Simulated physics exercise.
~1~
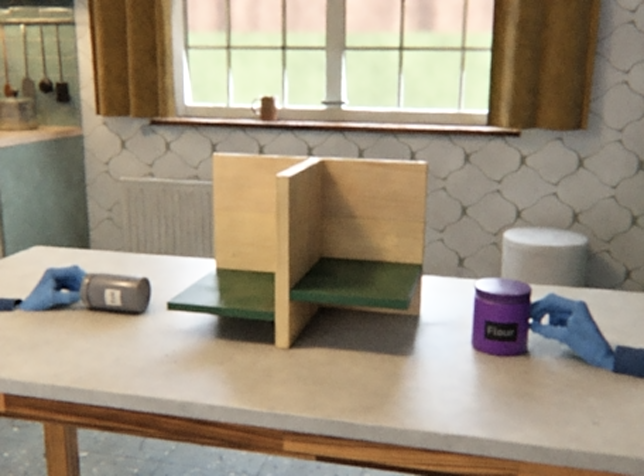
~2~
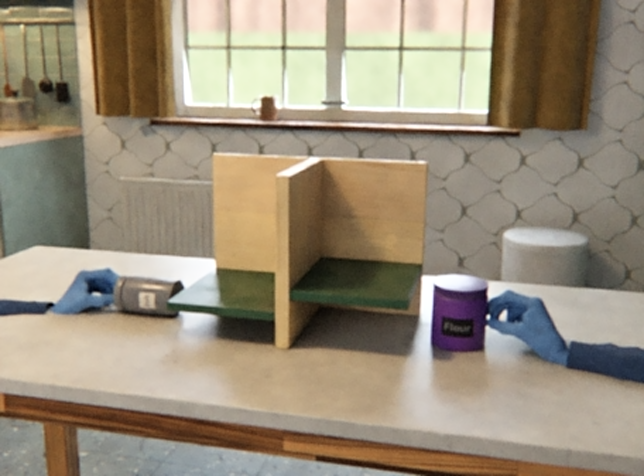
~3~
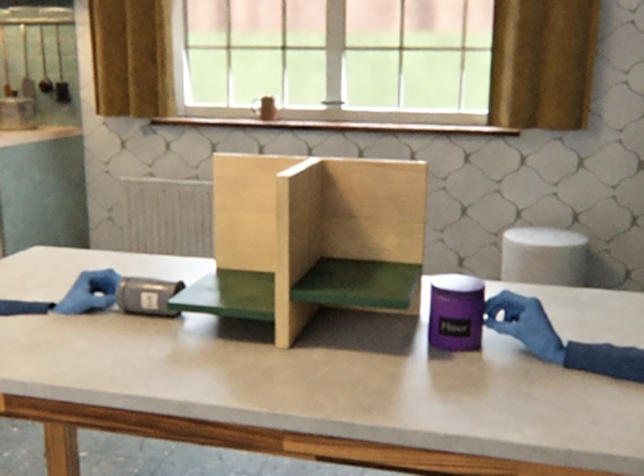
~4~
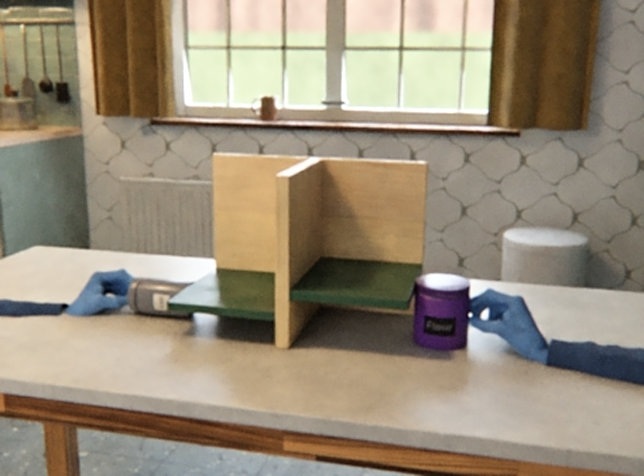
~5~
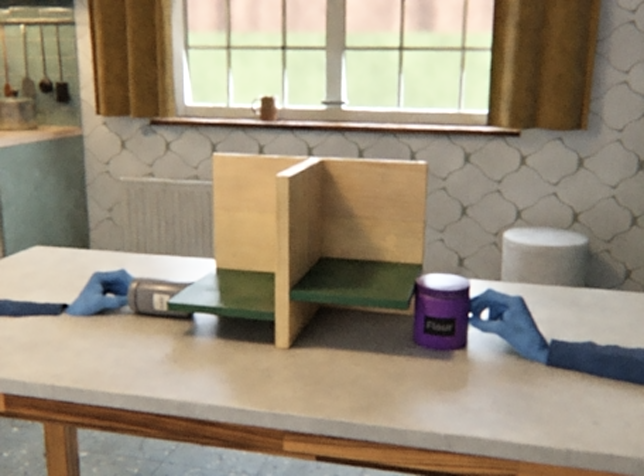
At the start, a low wooden rack with green shelves stands on a pale table in a kitchen, a grey jar lying on its side to the left and an upright purple jar labelled flour to the right, each held by a blue-gloved hand. The hands slide both jars inward, the grey one moving right and the purple one moving left. Both pause briefly near the rack. Then they shift a little closer. At the end, the jars rest still at the outer edges of the green shelves, with the hands beside them.
